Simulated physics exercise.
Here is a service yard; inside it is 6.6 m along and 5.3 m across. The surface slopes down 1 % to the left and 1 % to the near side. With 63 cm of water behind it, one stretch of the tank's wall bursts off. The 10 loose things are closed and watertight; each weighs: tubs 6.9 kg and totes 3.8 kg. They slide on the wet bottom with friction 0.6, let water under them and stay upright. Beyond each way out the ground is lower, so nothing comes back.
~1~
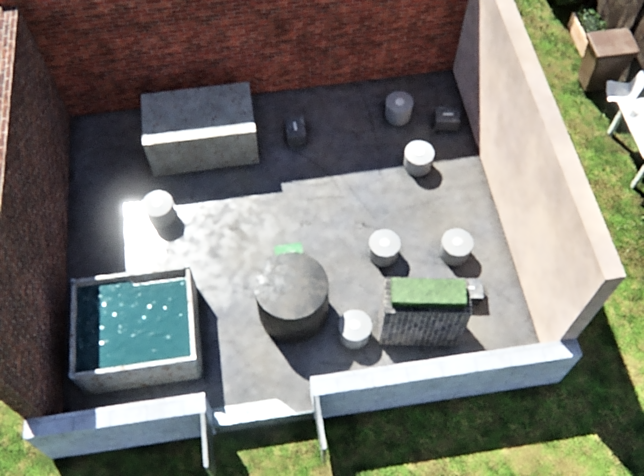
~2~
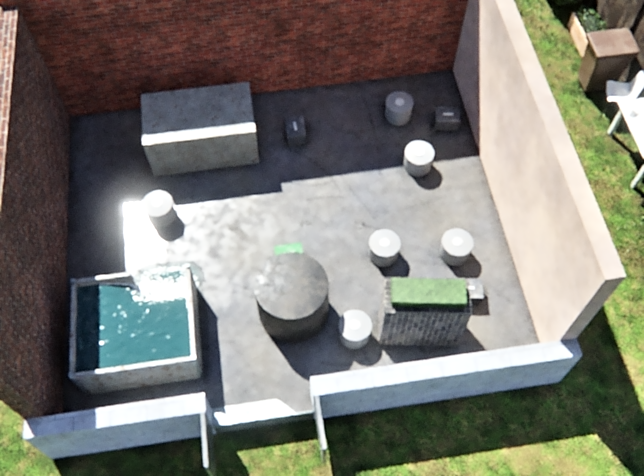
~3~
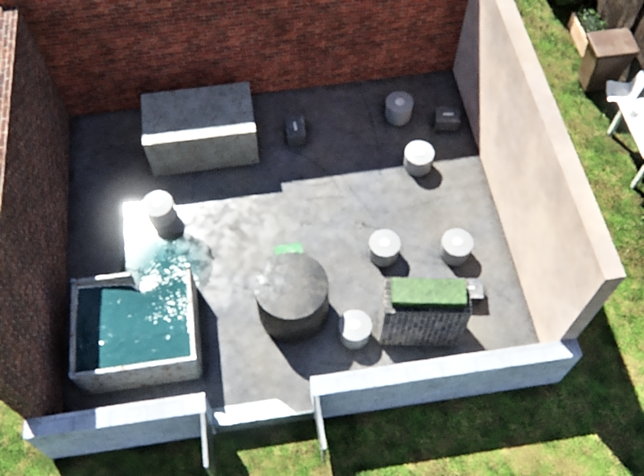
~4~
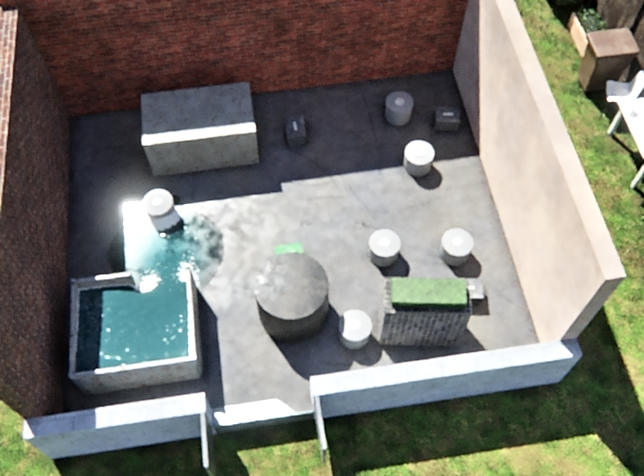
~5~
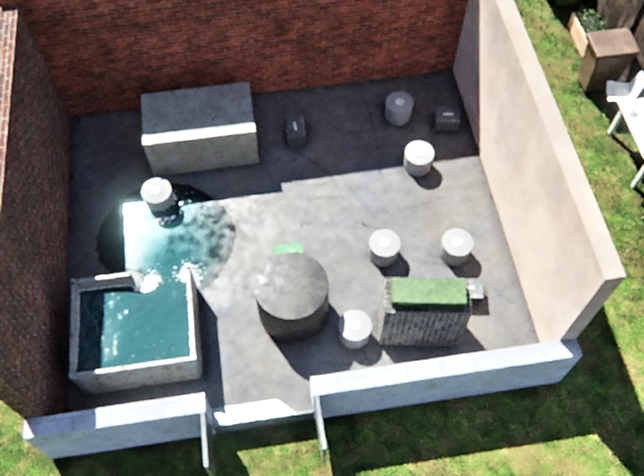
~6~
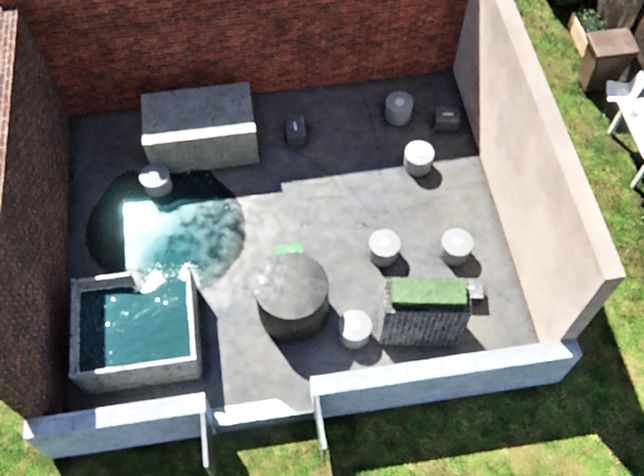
Water pouring through a gap in a tank's far wall, spreading across the paved yard and around a pale tub, nudging it slightly.
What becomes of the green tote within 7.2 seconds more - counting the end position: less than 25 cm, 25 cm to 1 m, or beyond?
Green tote barely shifts.
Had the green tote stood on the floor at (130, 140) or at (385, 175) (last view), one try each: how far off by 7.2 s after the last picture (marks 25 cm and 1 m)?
In that order: It travels far; it travels far.
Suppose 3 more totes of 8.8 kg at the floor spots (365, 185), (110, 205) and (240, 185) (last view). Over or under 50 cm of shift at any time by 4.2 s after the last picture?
In that order: Under, over, more.
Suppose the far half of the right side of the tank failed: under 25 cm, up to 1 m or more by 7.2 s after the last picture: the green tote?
In that case the green tote travels far.
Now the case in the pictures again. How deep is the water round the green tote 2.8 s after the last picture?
About 1 cm.
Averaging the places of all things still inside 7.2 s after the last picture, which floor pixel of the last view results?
Near (396, 211).
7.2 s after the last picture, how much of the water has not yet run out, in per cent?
Some 100 per cent remains.
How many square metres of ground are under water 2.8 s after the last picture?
Some 21 m2.
Then, 0.9 s after the last picture the green tote is near (289, 253), 0.0 m from its start, aground; 0 of 10 are out; 1 afloat.
Then, 2.8 s after the last picture the green tote is near (289, 253), 0.0 m from its start, aground; 0 of 10 are out; 1 afloat.
Then, 4.8 s after the last picture the green tote is near (289, 253), 0.0 m from its start, aground; 0 of 10 are out; 4 afloat.
Then, 7.2 s after the last picture the green tote is near (289, 253), 0.0 m from its start, aground; 0 of 10 are out; 4 afloat.
